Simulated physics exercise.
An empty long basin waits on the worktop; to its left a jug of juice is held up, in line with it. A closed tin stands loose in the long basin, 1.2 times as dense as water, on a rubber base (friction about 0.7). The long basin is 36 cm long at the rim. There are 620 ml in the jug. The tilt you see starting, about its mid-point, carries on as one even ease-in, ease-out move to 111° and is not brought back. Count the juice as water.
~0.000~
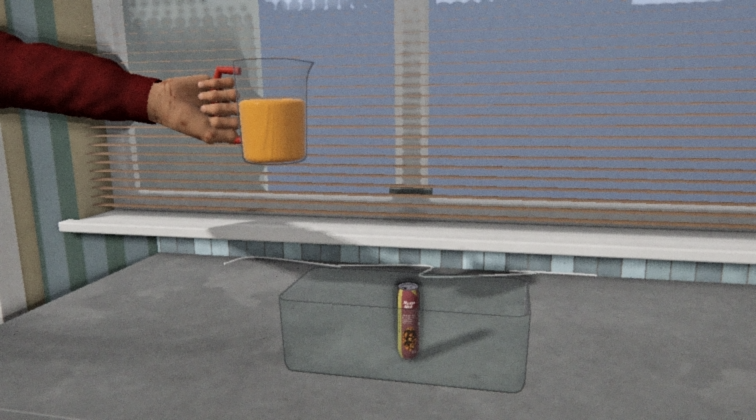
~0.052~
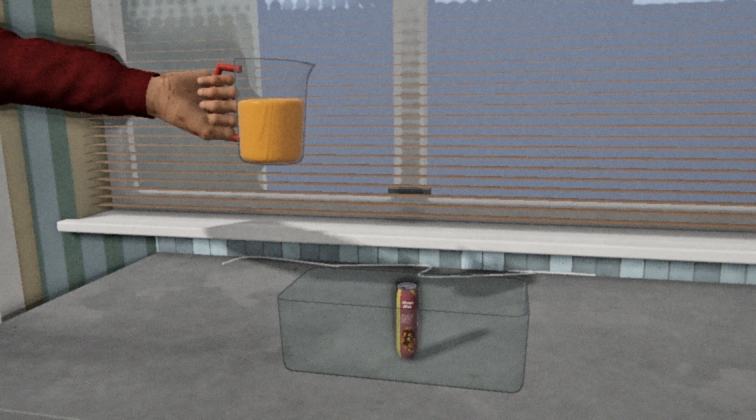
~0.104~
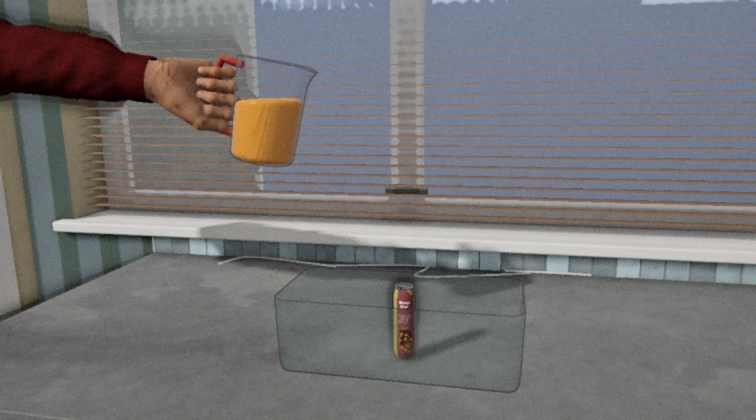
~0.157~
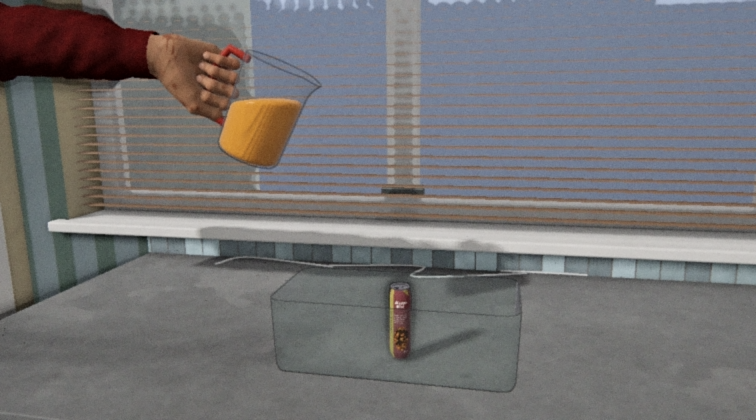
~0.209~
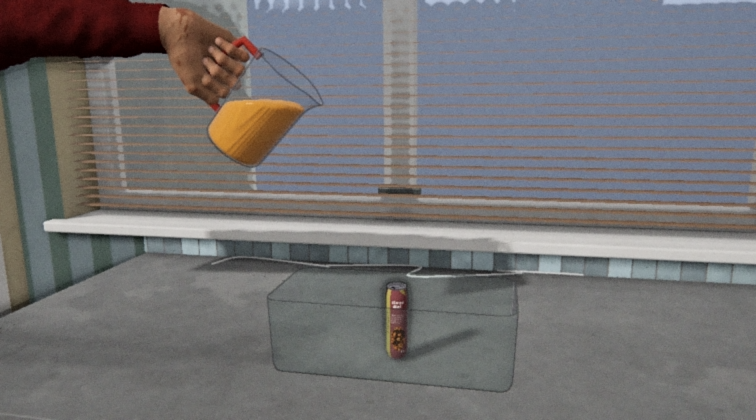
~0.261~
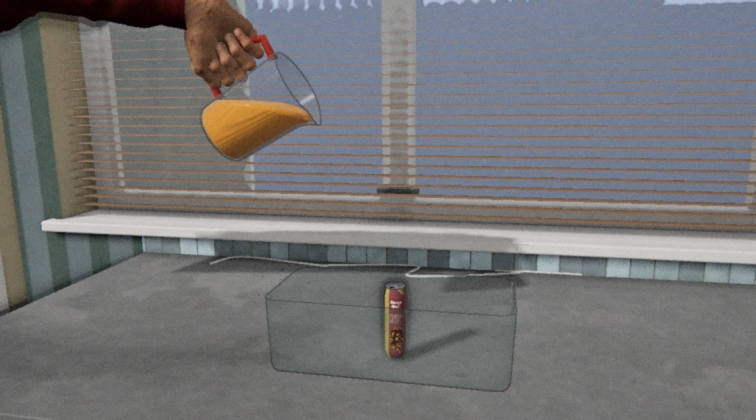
A hand in a dark red sleeve held up a clear jug of orange juice, then tilted it steadily to the right, above and left of a long glass basin with a small upright tin inside.
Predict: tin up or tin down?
The tin goes over.
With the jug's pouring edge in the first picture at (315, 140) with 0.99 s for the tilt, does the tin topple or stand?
Then it remains upright.
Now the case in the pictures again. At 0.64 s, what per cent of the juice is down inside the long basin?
Some 48 per cent.
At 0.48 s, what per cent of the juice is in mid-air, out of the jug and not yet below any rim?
About 40 per cent.
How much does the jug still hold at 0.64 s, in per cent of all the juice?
Some 14 per cent.
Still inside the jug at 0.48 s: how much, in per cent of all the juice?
About 58 per cent.
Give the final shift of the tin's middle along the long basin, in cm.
About 11.0 cm.
After 0.48 s the tilt is 111° and 58 per cent is still to pour; the tin stands where it began.
After 0.64 s the tilt is 111° and 15 per cent is still to pour; the tin stands where it began.
After 0.81 s the tilt is 111° and 2 per cent is still to pour; the tin leans 14°.
After 1.00 s the tilt is 111° and 0 per cent is still to pour; the tin lies on its side.
In the end the tin lies on its side.
